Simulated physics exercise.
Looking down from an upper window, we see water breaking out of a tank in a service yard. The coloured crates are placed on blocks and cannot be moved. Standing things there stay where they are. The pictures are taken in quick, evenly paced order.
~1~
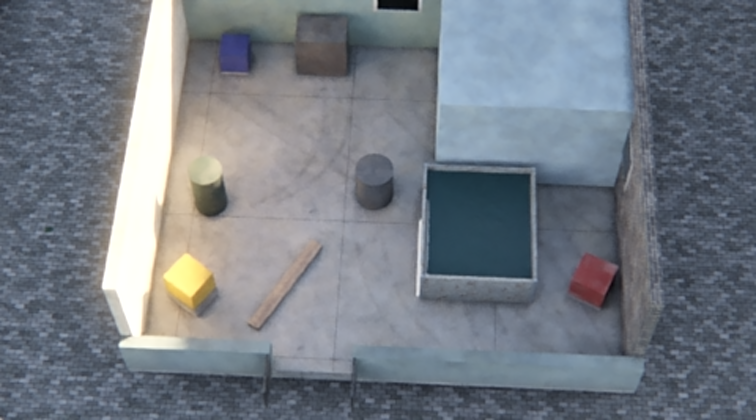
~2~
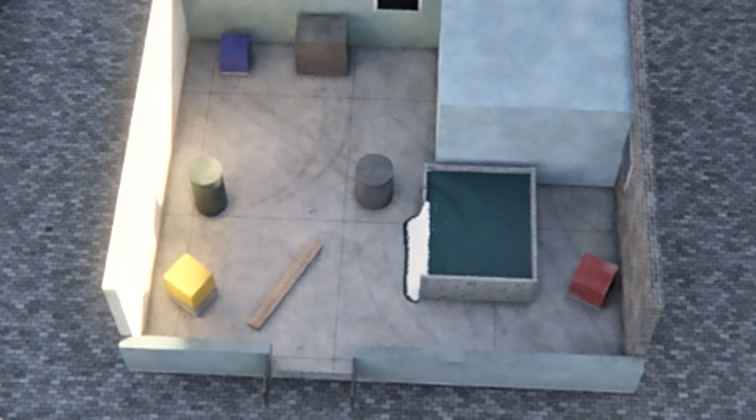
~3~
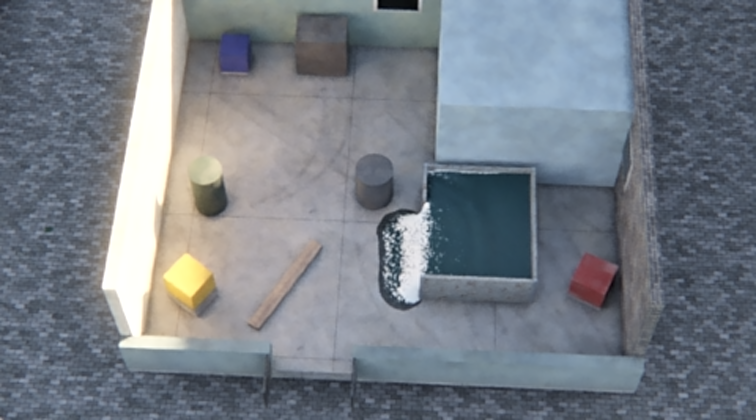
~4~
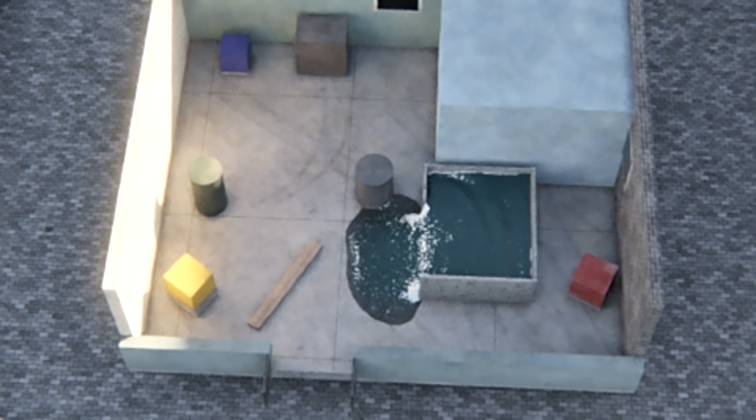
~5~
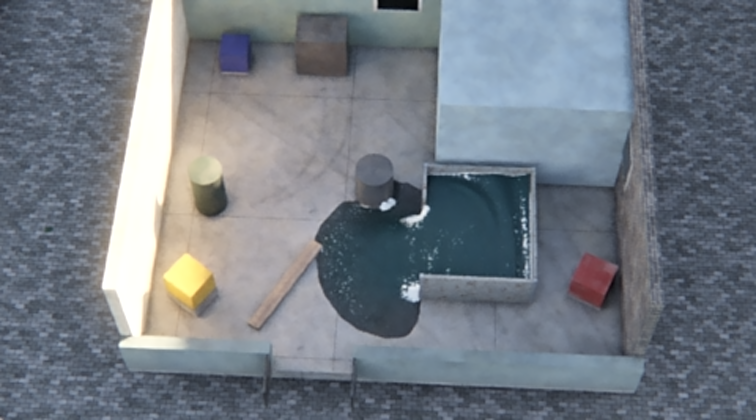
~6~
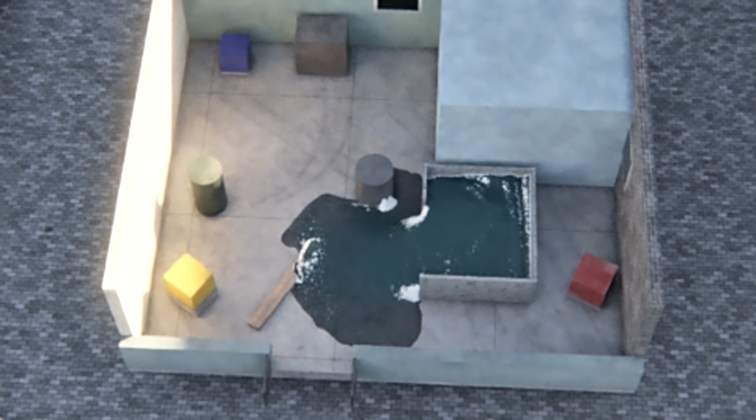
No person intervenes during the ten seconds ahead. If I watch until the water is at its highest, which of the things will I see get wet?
You would see this: The red crate keeps dry; the yellow crate gets wet; the blue crate gets wet.
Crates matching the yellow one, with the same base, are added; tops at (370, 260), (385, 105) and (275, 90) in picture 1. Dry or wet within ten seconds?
Crate one is touched by the flood; crate two avoids the flood; crate three avoids the flood.
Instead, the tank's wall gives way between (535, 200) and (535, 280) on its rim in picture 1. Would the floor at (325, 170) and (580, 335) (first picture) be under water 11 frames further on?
The first spot is unreached, the second submerged.
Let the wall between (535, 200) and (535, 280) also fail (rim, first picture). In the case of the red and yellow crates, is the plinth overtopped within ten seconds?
I expect red goes wet while yellow remains untouched.
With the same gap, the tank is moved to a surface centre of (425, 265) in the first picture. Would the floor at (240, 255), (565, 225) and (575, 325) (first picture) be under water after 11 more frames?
The first spot is inundated, the second not reached, and the third not reached.
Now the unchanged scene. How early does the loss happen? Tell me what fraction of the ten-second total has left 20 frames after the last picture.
My estimate is roughly 30 percent.
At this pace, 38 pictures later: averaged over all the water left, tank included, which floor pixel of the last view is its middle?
I'd point to (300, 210).
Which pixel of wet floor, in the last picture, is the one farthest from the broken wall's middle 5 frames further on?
I'd say near (172, 212).
A moment on, water covers 35 % of the floor; the red crate not reached, the yellow crate water round its plinth, the blue crate not reached.
Next, water covers 45 % of the floor; the red crate not reached, the yellow crate water round its plinth, the blue crate not reached.
Then, water covers 55 % of the floor; the red crate not reached, the yellow crate water round its plinth, the blue crate water round its plinth.
Later, water covers 65 % of the floor; the red crate not reached, the yellow crate water round its plinth, the blue crate water round its plinth.
In the end, water covers 85 % of the floor; the red crate stayed above the water, the yellow crate was topped, the blue crate was topped.
